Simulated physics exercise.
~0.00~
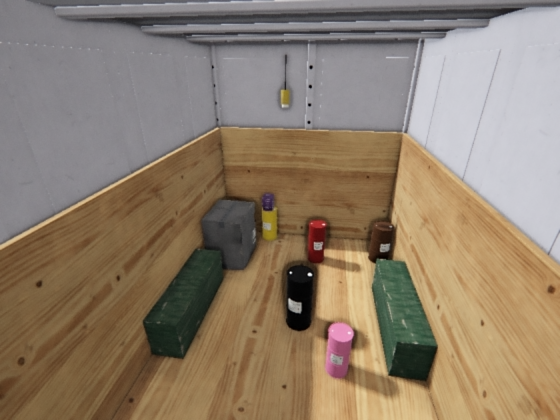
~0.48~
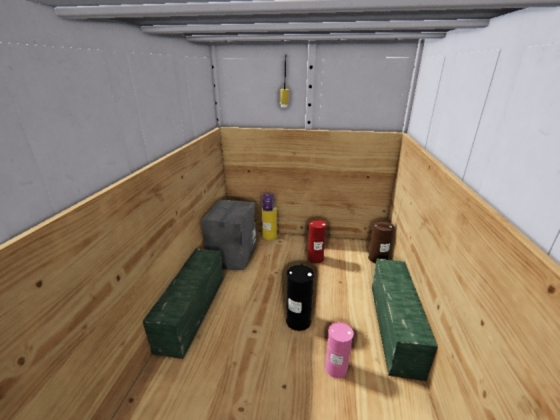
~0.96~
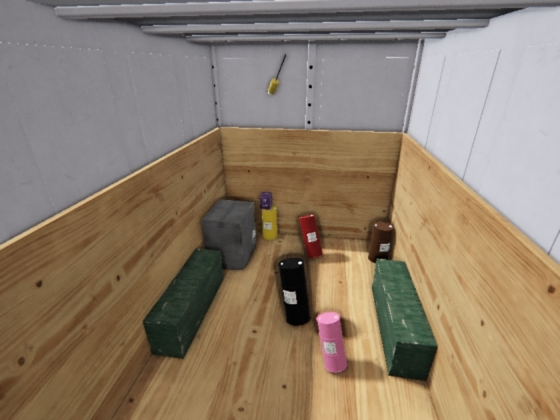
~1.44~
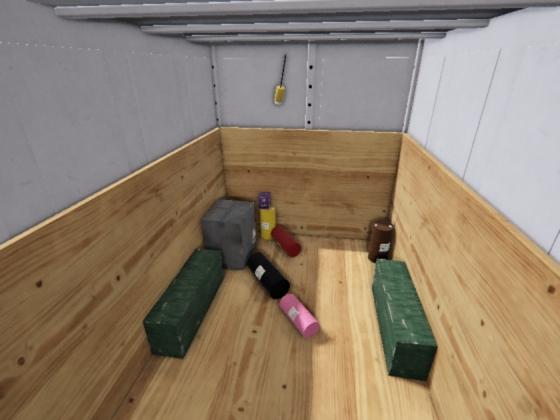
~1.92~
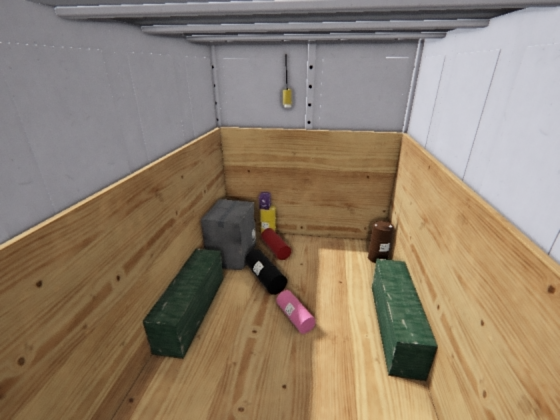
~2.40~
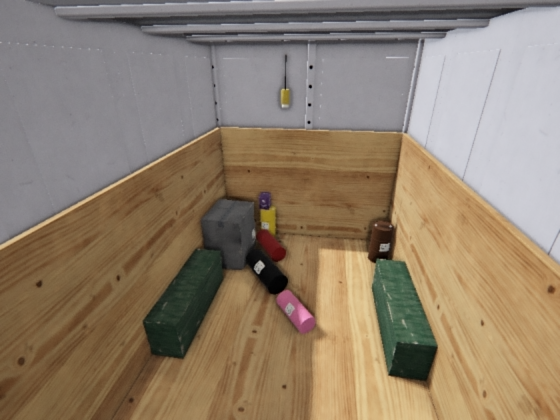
In a van's load bay, the red, black and pink canisters topple left and lie on their sides.
